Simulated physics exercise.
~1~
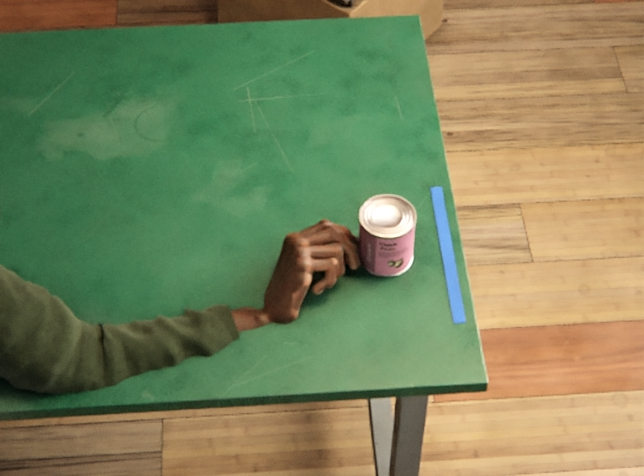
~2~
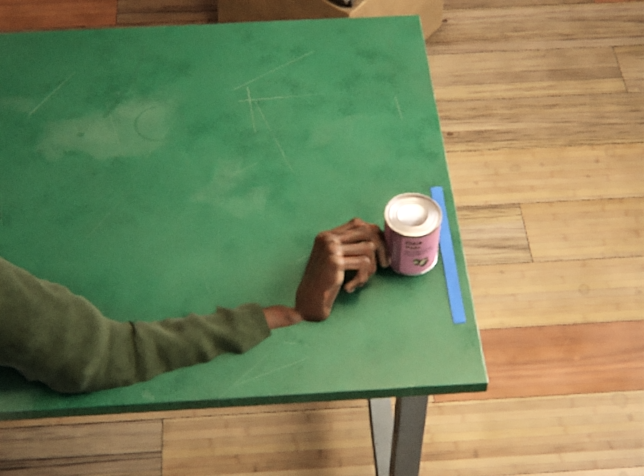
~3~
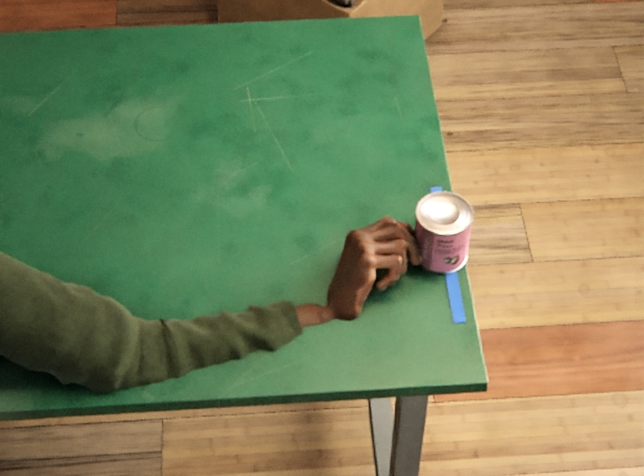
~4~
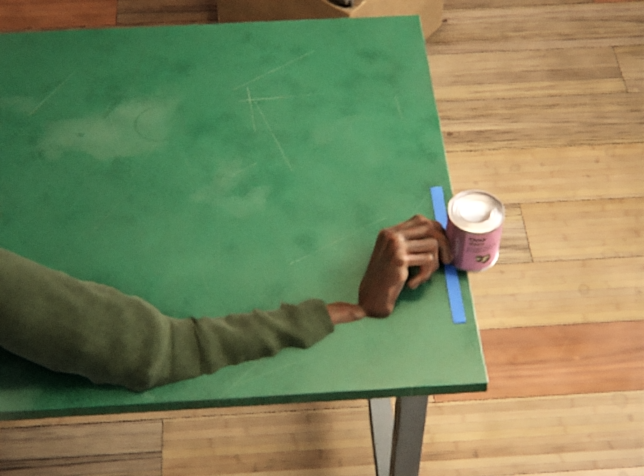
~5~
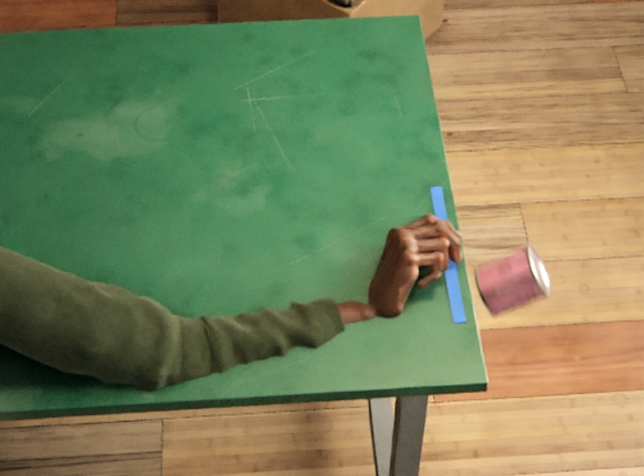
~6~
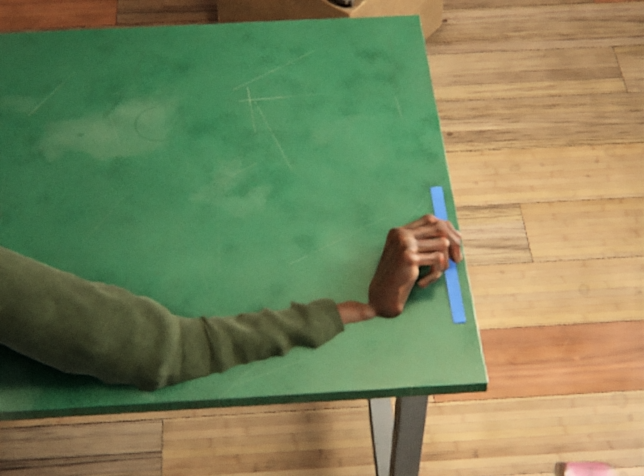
A hand in a green sleeve pushing a pink pot rightward across a green table, over blue tape, until it tips and falls off.
